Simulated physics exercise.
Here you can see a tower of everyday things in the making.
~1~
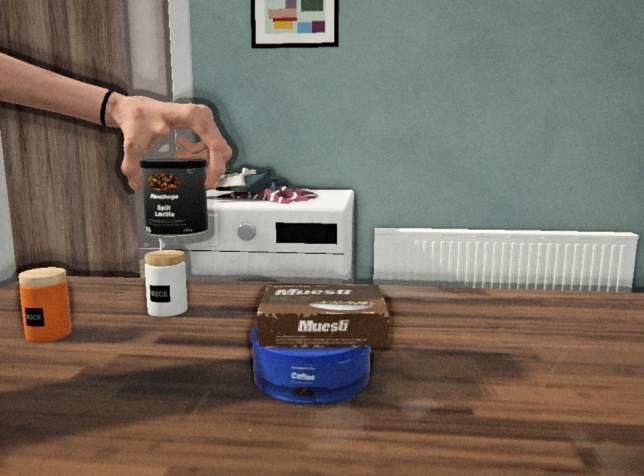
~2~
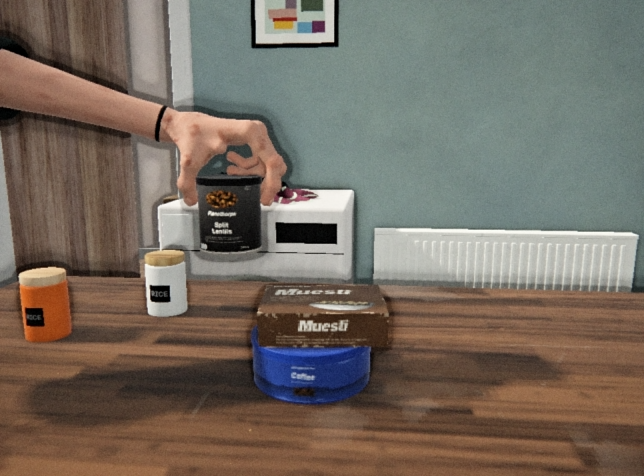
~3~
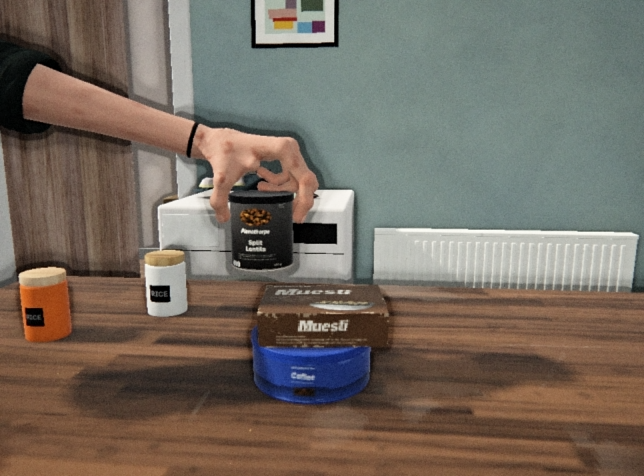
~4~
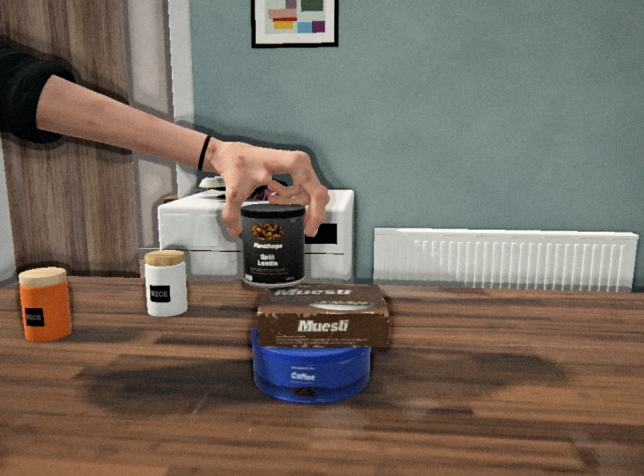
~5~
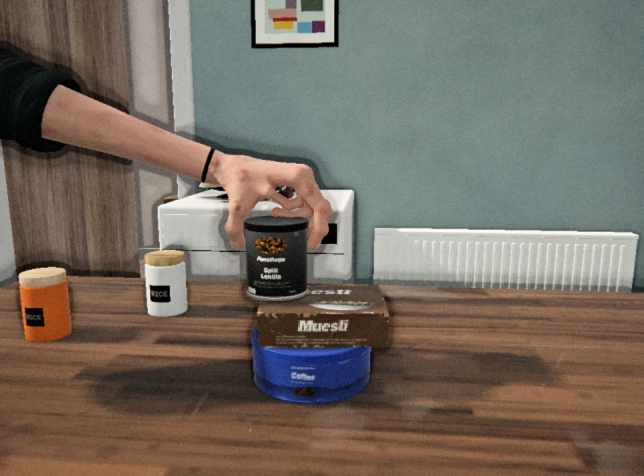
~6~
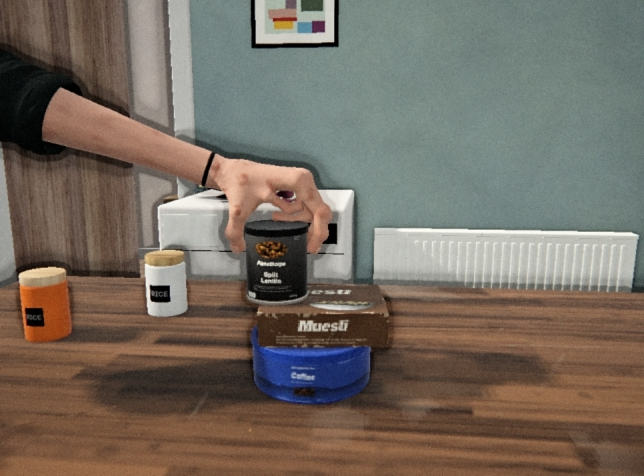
A hand came in from the left holding a black pot, moved it rightward and down, and set it on the left part of a brown muesli packet stacked on a blue coffee tin, keeping hold.
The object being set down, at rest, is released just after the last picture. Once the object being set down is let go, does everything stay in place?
Yes, everything stays in place.
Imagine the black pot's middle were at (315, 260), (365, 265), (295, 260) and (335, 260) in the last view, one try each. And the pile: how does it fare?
Well, on the first go it stays steady, on the second it stays steady, on the third it stays steady, and on the fourth it stays steady.
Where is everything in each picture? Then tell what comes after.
The first picture shows coming down; black pot (176, 197); orange jar (46, 304).
The second picture shows coming down; black pot (230, 213); brown packet (323, 314).
The third picture shows coming down; black pot (262, 230); orange jar (46, 304).
The fourth picture shows coming down; black pot (274, 243); brown packet (323, 314).
The fifth picture shows in place under the hand; black pot (277, 257); orange jar (46, 304).
The sixth picture shows in place under the hand; black pot (277, 260); brown packet (323, 314).
Then, 0.30 s later than the last frame, all is still.
Then, 0.70 s later than the last frame, black pot resting near (277, 261).
When it is over, all 5 as before. End places, in pixels of the last picture, black pot near (277, 261). The pile keeps its balance.
